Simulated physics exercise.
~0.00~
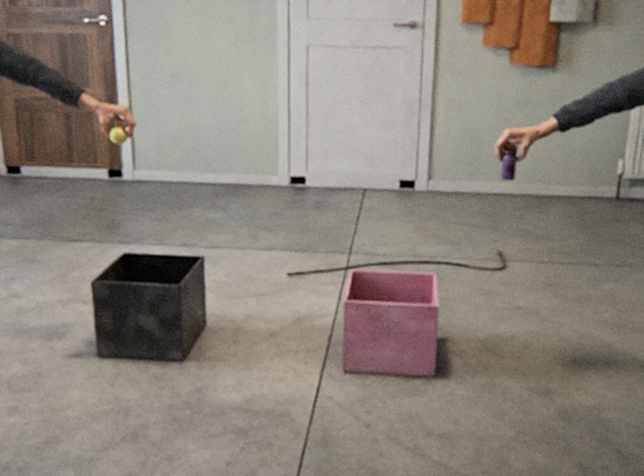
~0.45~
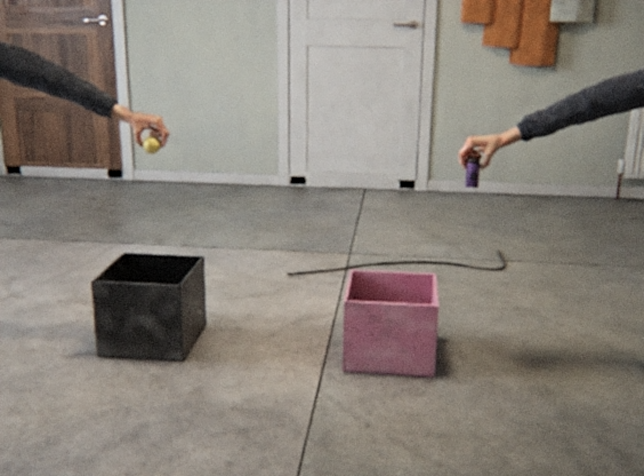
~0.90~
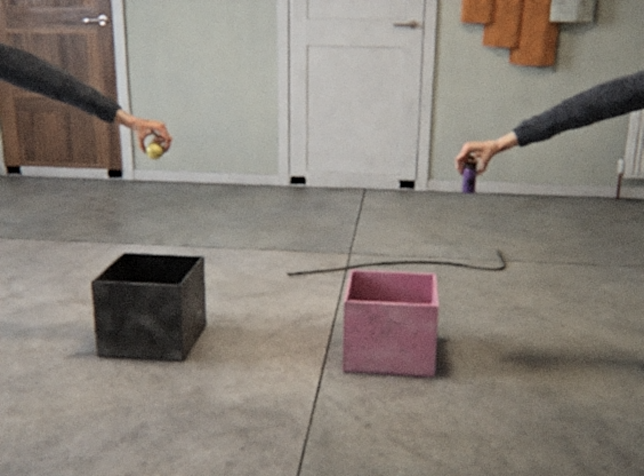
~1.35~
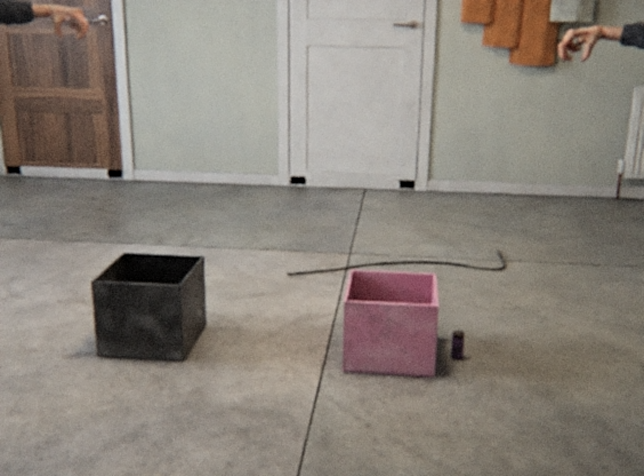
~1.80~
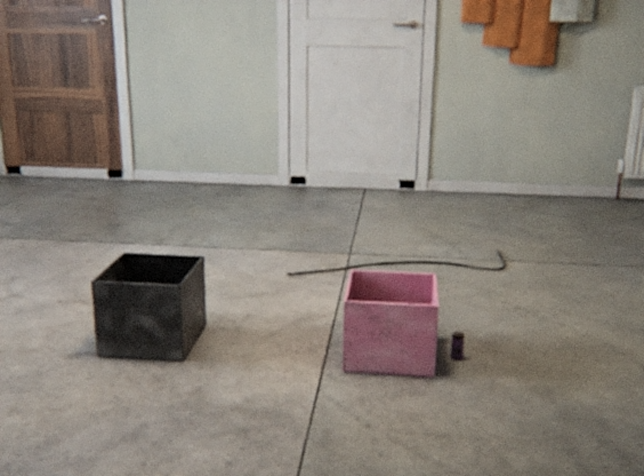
On a concrete floor, a lemon drops into the black box while a purple shaker misses the pink one.
